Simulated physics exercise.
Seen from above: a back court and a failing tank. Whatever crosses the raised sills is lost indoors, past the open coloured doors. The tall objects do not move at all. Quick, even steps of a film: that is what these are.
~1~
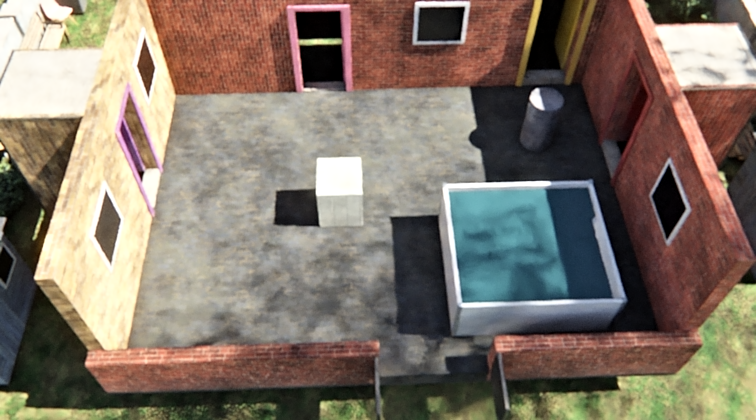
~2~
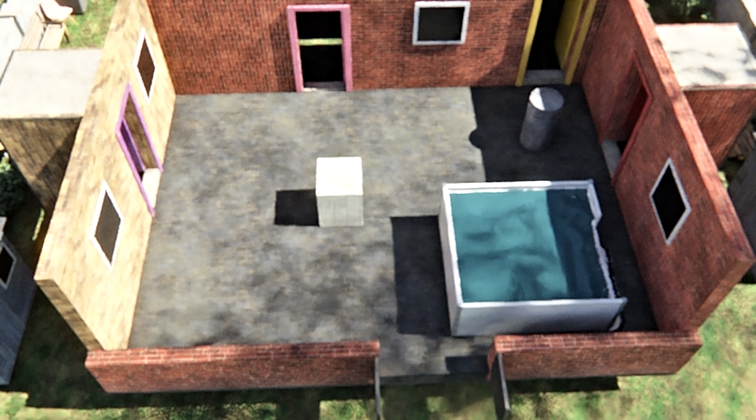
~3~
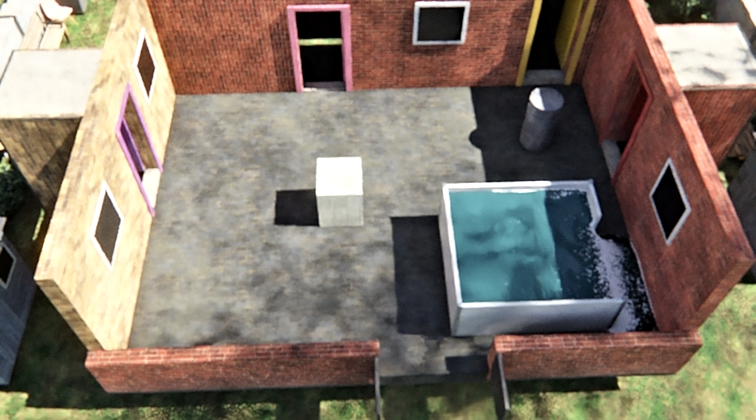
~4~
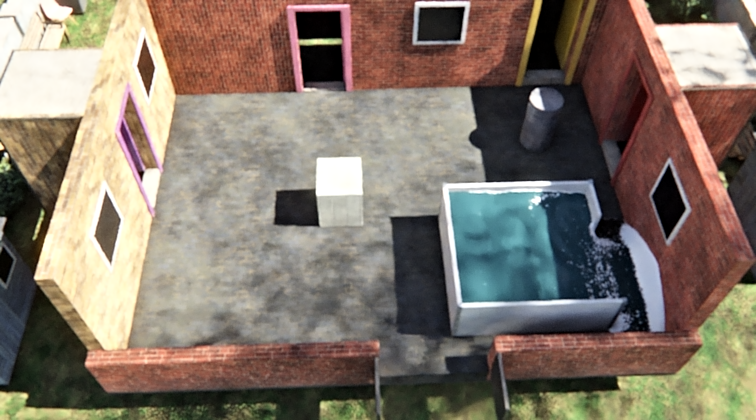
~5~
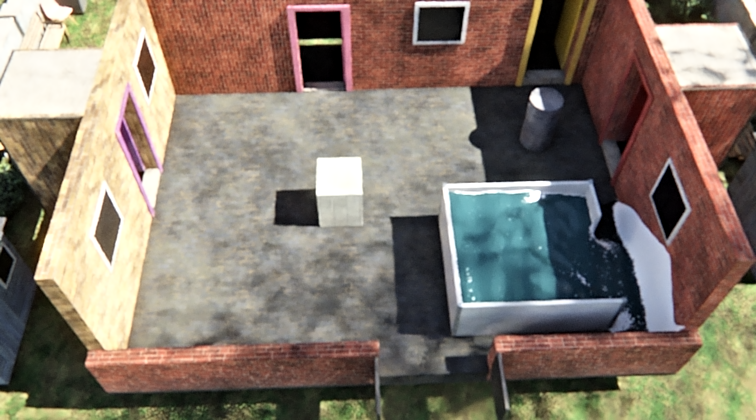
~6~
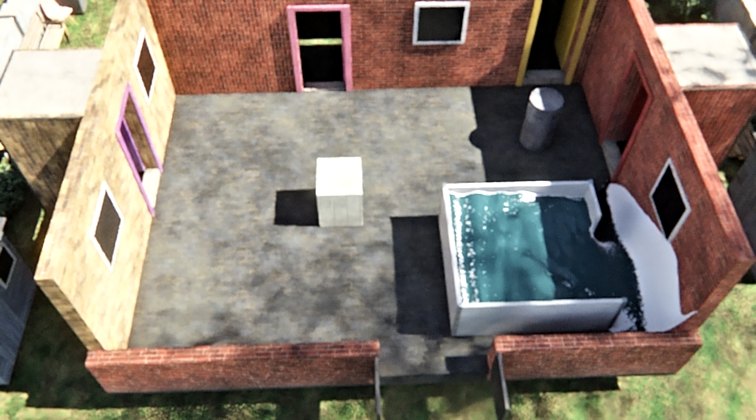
To begin with, an open tank of blue-green water stands whole in a brick-walled court, near a pale block and a grey cylinder. Its right side gives way and water pours out toward the right wall. The pale flow spreads backward along that wall while white flecks scatter across the tank's surface.
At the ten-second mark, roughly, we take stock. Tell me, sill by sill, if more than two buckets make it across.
In the end the pink door sees no more than two buckets come in, the red door sees no more than two buckets come in, the yellow door sees more than two buckets come in, the purple door sees no more than two buckets come in.
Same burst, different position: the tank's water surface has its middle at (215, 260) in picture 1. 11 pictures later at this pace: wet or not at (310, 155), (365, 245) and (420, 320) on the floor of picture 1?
As listed: Untouched, reached, reached.
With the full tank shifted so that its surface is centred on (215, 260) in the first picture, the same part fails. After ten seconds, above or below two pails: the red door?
As far as I can tell, red stays within limits.
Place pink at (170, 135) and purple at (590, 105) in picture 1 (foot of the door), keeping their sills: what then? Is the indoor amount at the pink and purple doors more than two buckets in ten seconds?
Result - pink: Crosses the limit; purple: Crosses the limit.
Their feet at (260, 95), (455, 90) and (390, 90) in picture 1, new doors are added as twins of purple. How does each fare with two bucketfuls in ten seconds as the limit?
In order: Stays within it, stays within it, stays within it.
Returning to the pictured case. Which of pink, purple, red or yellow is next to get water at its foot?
My answer is the red door.
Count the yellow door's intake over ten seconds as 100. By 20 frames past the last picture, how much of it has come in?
My figure is 65 in a hundred.
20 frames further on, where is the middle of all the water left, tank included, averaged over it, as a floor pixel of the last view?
Centre: Close to (509, 248).
A moment on, water covers 15 % of the floor; the pink door not reached, the red door wet at the sill, nothing in, the yellow door not reached, the purple door not reached.
Next, water covers 30 % of the floor; the pink door not reached, the red door wet at the sill, nothing in, the yellow door under two buckets in, the purple door not reached.
Then, water covers 55 % of the floor; the pink door not reached, the red door wet at the sill, nothing in, the yellow door far over two buckets in, the purple door not reached.
Later, water covers 80 % of the floor; the pink door under two buckets in, the red door wet at the sill, nothing in, the yellow door far over two buckets in, the purple door wet at the sill, nothing in.
In the end, water covers 90 % of the floor; the pink door under two buckets in, the red door wet at the sill, nothing in, the yellow door far over two buckets in, the purple door wet at the sill, nothing in.
